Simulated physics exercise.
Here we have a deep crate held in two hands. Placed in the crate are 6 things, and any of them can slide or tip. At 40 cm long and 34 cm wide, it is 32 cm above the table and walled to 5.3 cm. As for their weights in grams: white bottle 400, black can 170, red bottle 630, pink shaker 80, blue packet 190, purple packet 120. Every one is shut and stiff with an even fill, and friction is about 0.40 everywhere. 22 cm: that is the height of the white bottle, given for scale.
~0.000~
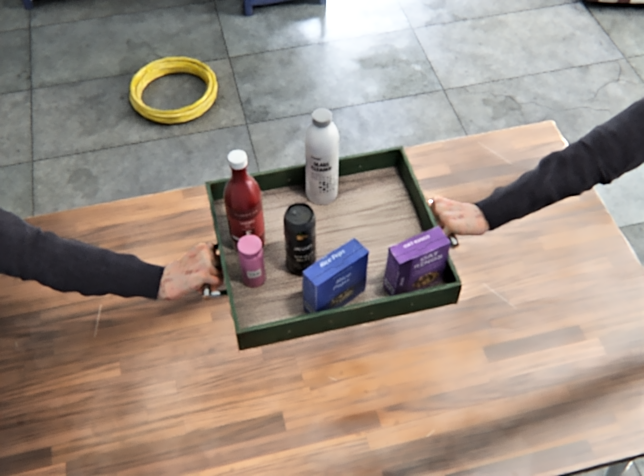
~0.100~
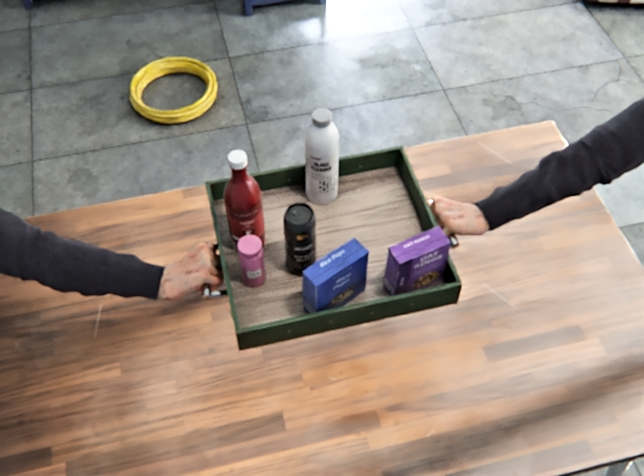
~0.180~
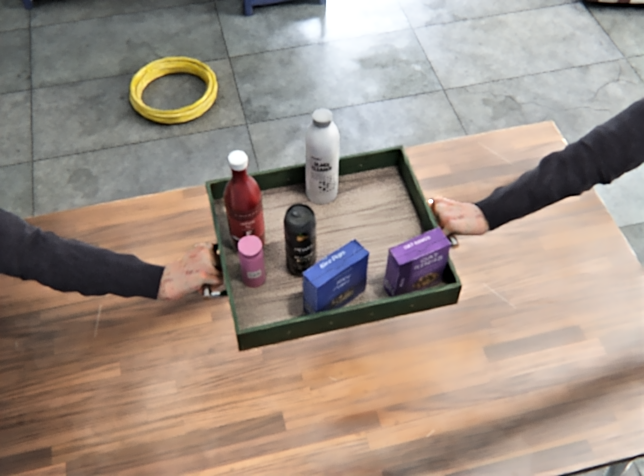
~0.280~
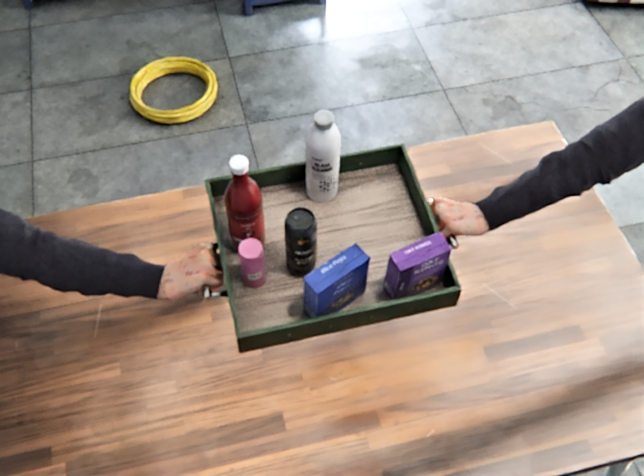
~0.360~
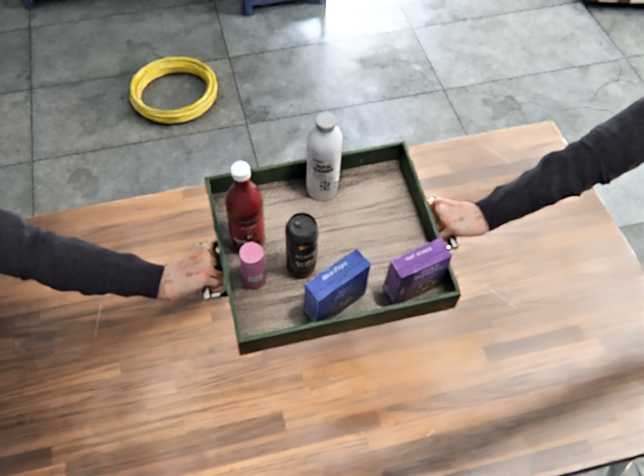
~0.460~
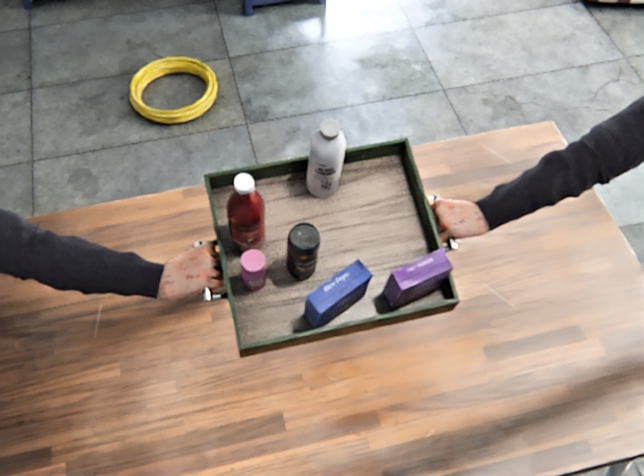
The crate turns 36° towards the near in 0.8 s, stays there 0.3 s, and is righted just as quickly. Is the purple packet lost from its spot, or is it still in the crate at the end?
It is lost from its spot.
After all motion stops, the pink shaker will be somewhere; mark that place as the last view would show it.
It settles somewhere near (255, 307).
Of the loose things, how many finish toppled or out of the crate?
6 of them.
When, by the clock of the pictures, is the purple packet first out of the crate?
Around 0.9 seconds.
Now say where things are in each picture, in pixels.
The first picture shows crate level; purple packet (416, 265); white bottle (322, 157).
The second picture shows crate level; red bottle (243, 202); pink shaker (252, 262).
The third picture shows crate at 1°, near side down; blue packet (336, 282); white bottle (322, 156).
The fourth picture shows crate at 4°, near side down; black can (301, 243); red bottle (244, 204).
The fifth picture shows crate at 8°, near side down; pink shaker (253, 266); blue packet (336, 289).
The sixth picture shows crate at 15°, near side down; purple packet (416, 281); white bottle (326, 158).
After 0.86 s, crate at 36°, near side down; purple packet on its side near (424, 323); white bottle 70° off its base; red bottle on its side.
After 1.16 s, crate at 36°, near side down; purple packet now out of the crate; white bottle 68° off its base; red bottle on its side.
After 1.56 s, crate at 21°, near side down; black can and blue packet now out of the crate; white bottle 68° off its base; red bottle on its side.
After 1.76 s, crate at 6°, near side down; white bottle 70° off its base; red bottle on its side; pink shaker on its side.
In the end (3.6 s), out of the crate, black can, blue packet and purple packet; toppled in the crate, white bottle, red bottle and pink shaker. In the last view, purple packet near (418, 404).
